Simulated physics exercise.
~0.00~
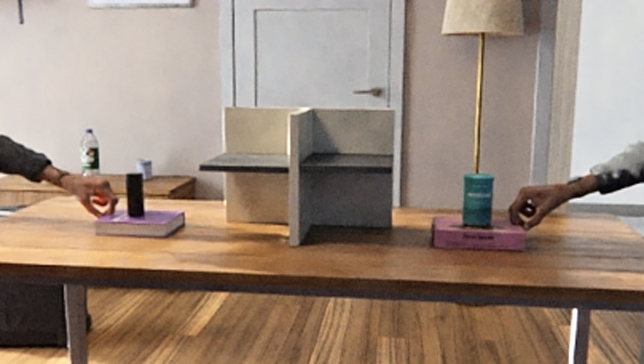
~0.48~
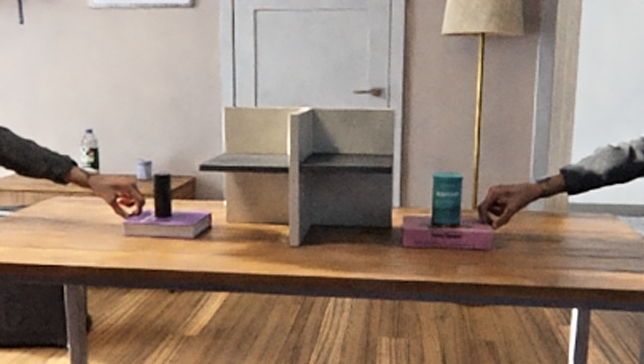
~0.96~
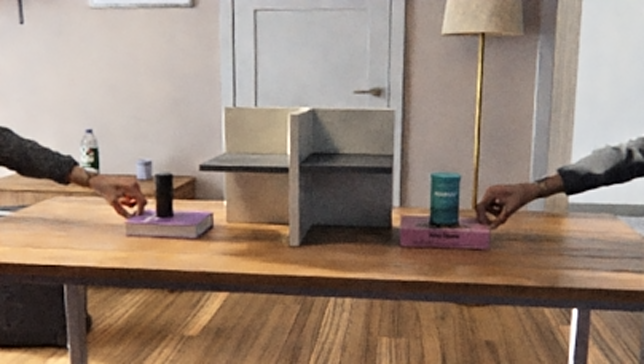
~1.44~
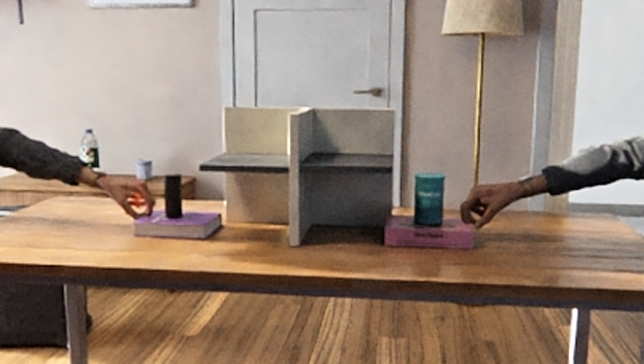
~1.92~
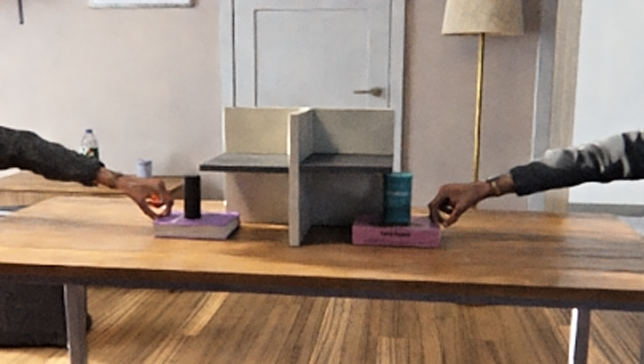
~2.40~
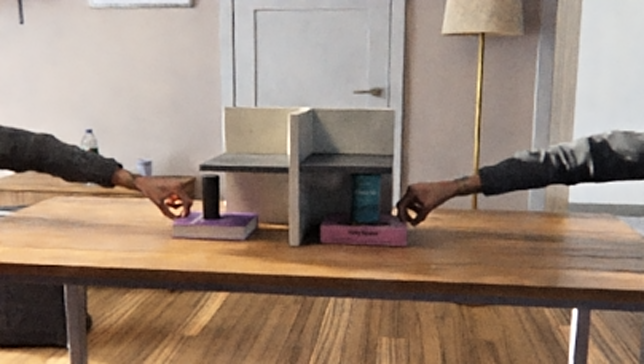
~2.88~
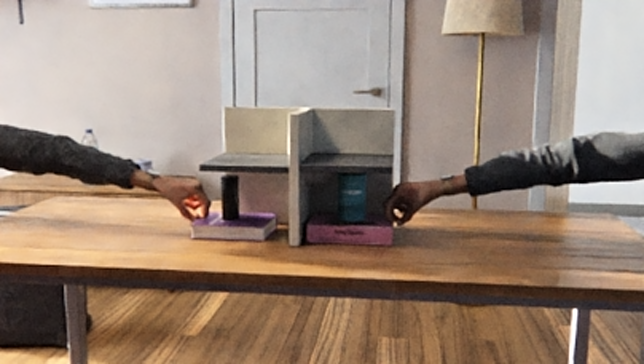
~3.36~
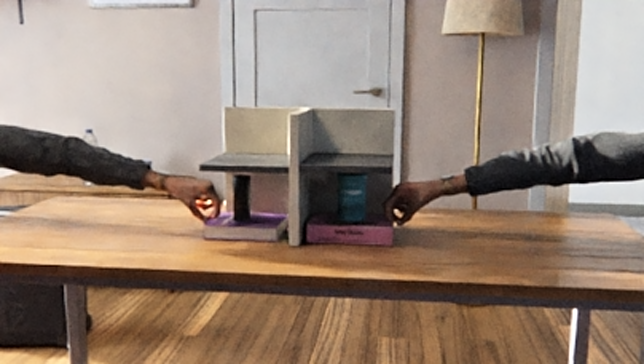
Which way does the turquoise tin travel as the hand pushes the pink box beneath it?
The turquoise tin moves to the left, riding upright on the pink box until it is under the shelf.
